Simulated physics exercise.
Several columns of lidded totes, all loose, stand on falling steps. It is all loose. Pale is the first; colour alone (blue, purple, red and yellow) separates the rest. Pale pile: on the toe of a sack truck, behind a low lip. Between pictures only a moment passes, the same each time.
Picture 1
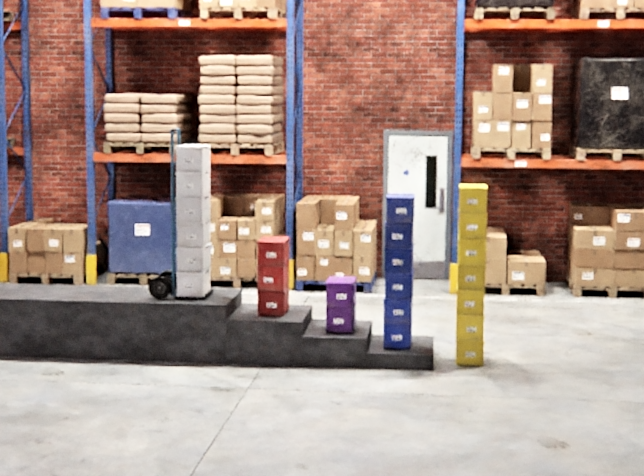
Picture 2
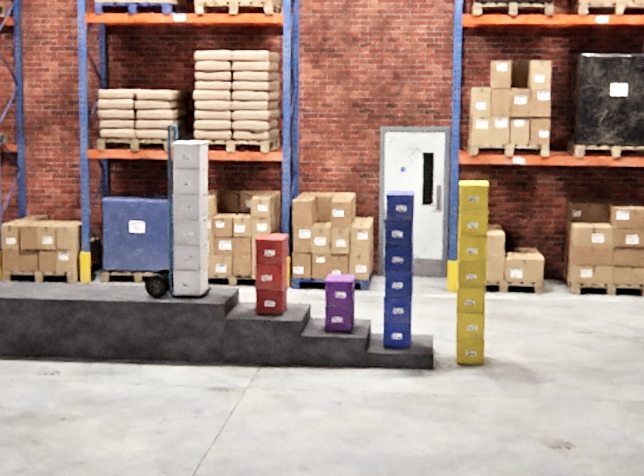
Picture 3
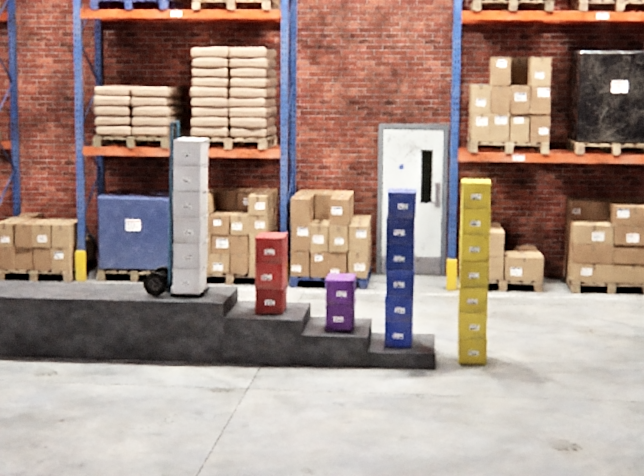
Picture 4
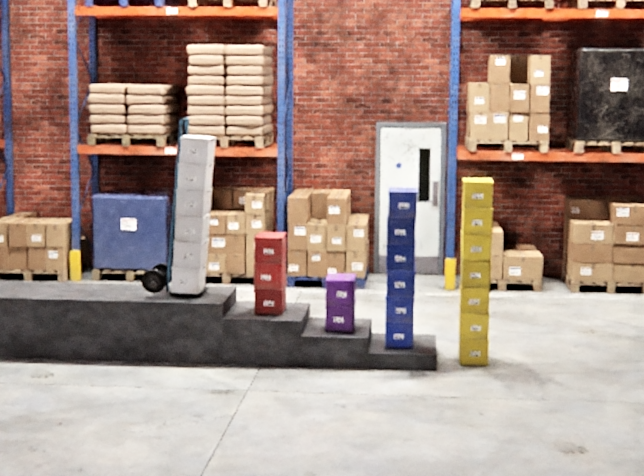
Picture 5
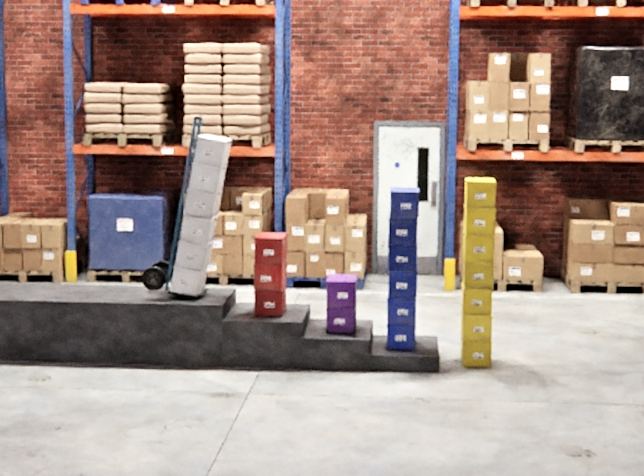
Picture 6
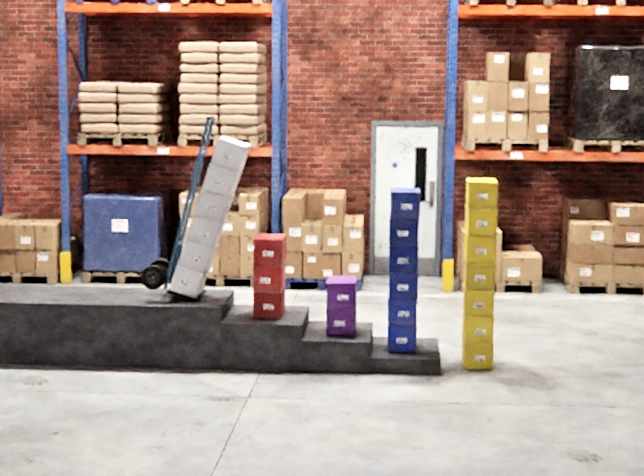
A pale stack of totes on a sack truck stood upright on the top step, then leaned gradually to the right with the truck, while the red, purple, blue and yellow stacks stayed still.
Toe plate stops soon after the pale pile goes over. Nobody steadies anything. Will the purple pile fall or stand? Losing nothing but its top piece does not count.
Spared.
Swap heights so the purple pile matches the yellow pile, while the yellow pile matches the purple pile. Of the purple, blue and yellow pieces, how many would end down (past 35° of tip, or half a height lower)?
By colour, purple 6, blue 5, yellow 2.
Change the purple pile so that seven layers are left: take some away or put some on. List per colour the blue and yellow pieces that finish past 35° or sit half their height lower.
Blue: 6; yellow: 6.
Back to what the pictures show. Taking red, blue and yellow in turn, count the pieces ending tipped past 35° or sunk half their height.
Red: 1, blue: 0, yellow: 0.
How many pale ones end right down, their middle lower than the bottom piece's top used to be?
The number is 5.
Just after the last frame, 6 of the pale pile down; none of the 2 purple totes down (0 of 18 in all colours); top purple tote unmoved.
A moment on, 6 of the pale pile down; none of the 2 purple totes down (0 of 18 in all colours); top purple tote tilted a little; top red tote tilted clearly.
When it is over, 6 of the pale pile down; none of the 2 purple totes down (1 of 18 in all colours); top purple tote tilted clearly; top red tote tilted steeply, half its height lower. In pixels of the last frame, middles, top purple tote near (307, 298), top red tote near (305, 267).
